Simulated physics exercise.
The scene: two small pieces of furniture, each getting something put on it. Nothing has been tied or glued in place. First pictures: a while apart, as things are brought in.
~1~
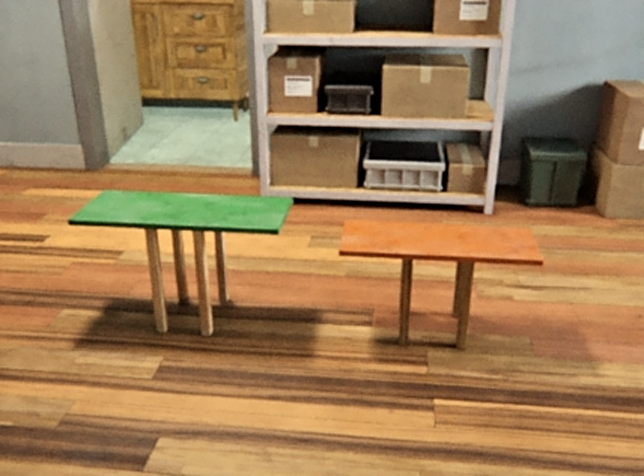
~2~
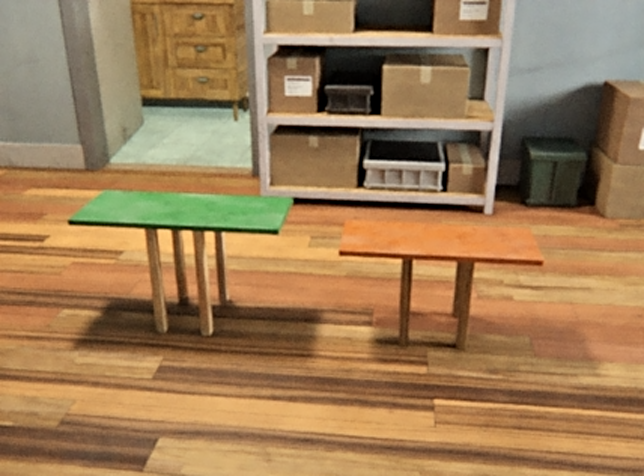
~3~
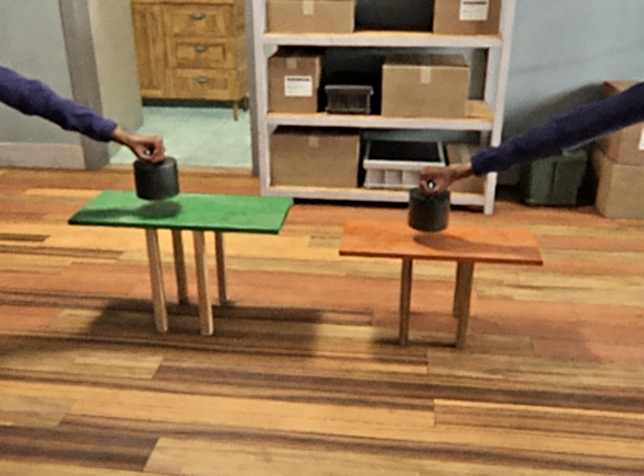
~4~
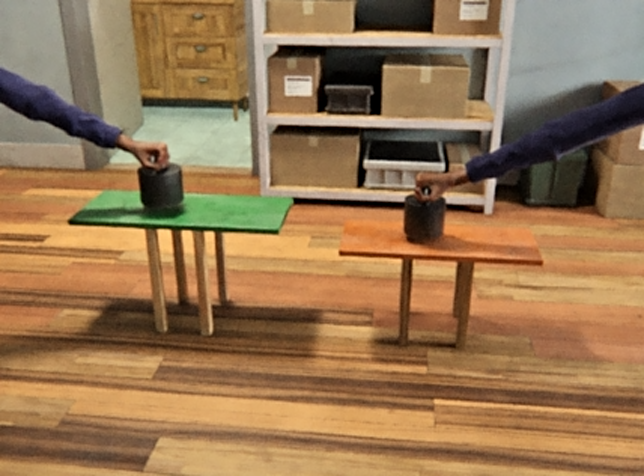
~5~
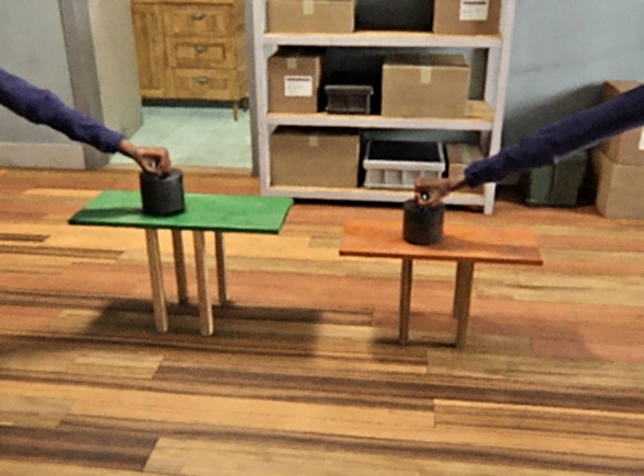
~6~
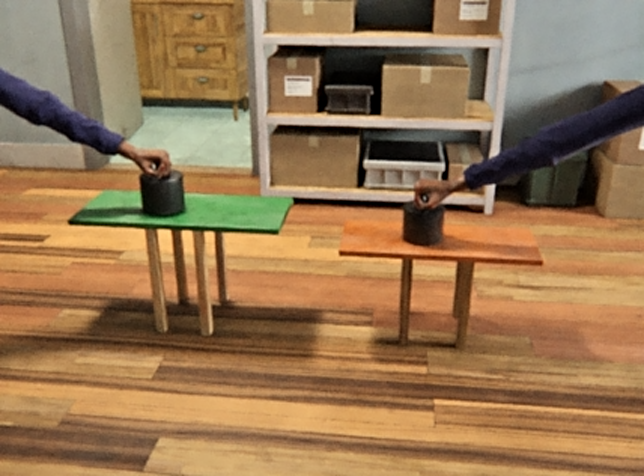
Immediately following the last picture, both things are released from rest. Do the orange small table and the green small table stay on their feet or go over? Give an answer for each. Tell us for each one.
In the end the orange small table stays on its feet; the green small table stays on its feet.
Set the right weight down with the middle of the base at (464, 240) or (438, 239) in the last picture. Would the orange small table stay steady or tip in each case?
Orange small table, try 1: Stable; try 2: Stable.
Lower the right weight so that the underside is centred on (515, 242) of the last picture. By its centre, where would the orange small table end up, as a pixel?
Resting at (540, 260).
Then, 0.38 s on from there, orange small table at rest near (438, 242); green small table at rest near (185, 211).
In the end, the orange small table stays flat on its feet, near (438, 242); the green small table stays flat on its feet, near (185, 211).
